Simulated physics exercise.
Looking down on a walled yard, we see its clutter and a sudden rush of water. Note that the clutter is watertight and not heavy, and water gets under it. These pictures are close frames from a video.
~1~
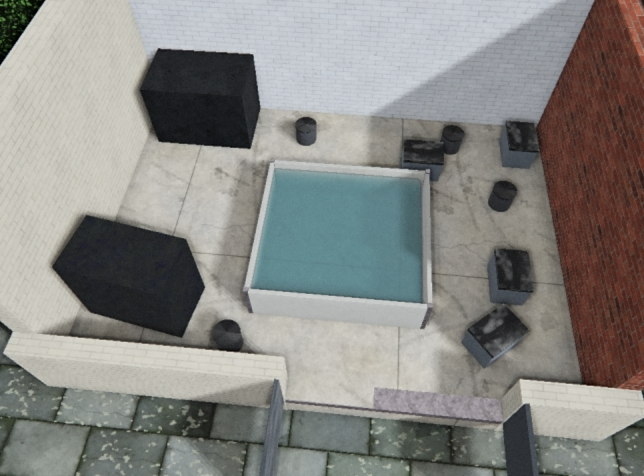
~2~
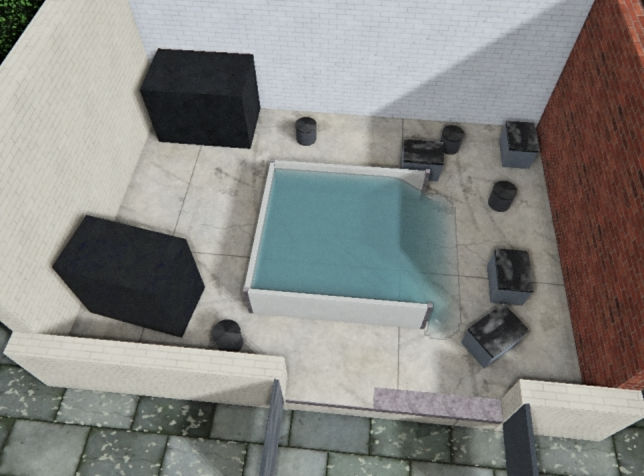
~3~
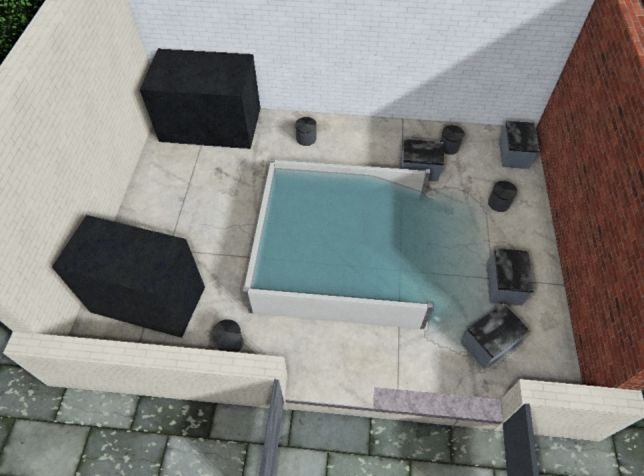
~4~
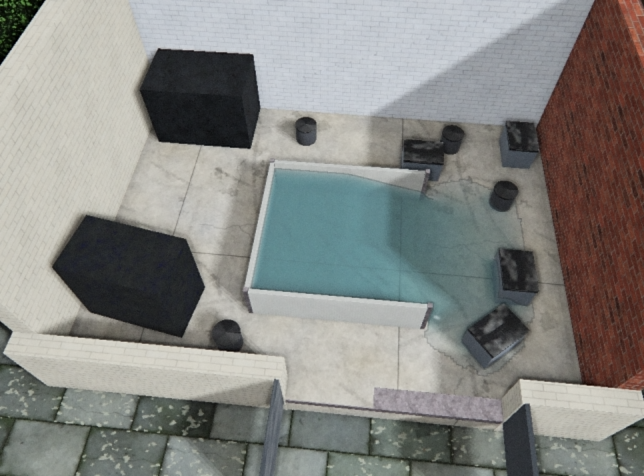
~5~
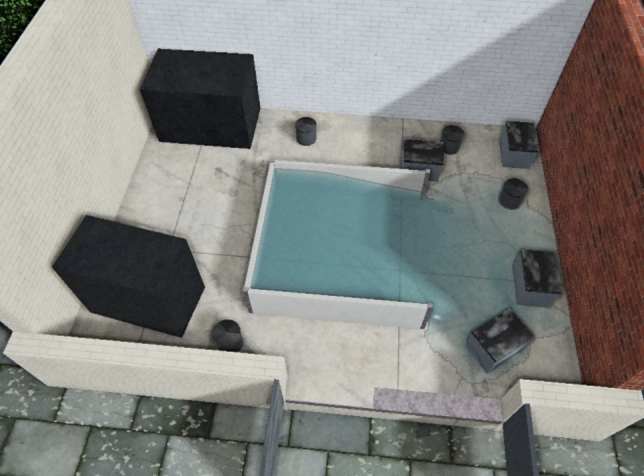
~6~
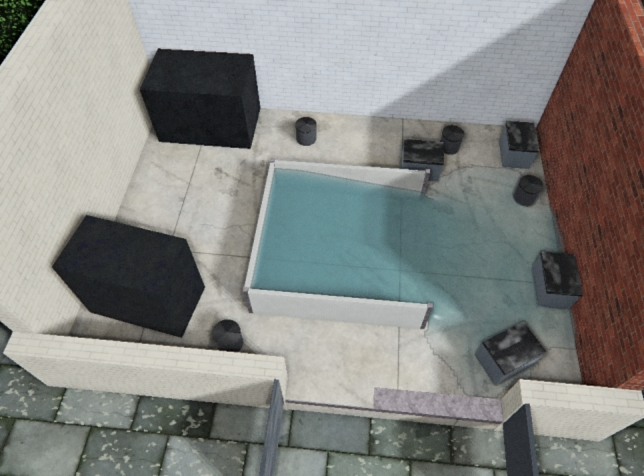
The footage shows a walled yard with dark boxes and pails around a raised pool; its right side opens, water spreads rightward across the paving, and then two boxes and a pail on the right shift toward the brick wall.
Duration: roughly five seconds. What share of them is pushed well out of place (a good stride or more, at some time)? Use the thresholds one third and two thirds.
I'd put it at two thirds or higher.
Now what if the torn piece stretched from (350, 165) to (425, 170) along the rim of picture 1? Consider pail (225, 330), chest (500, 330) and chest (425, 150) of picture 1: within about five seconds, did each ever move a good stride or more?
Here is how they go, in order: Fails to go that far, fails to go that far, and dislodged that far.
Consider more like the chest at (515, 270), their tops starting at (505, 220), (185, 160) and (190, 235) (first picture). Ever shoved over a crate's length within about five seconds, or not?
So, in order, the copies go a long way, nowhere much, nowhere much.
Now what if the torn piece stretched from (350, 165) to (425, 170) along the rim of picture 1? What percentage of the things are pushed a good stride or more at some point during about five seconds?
Close to 80 in a hundred.
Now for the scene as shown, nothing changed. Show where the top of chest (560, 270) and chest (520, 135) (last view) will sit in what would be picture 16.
My guess: Roughly (577, 303), then roughly (502, 115).
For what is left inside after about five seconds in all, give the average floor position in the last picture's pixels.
Roughly at (250, 222) in the last view.
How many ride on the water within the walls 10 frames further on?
In total, 4.
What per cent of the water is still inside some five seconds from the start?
Something like 90 per cent, give or take.
A moment on, 3 of 8 are well off their spots; 2 afloat.
Next, 3 of 8 are well off their spots; 4 afloat.
Later, 5 of 8 are well off their spots; 2 afloat.
In the end, 7 of 8 are well off their spots, and 7 have been at some point; 5 afloat.
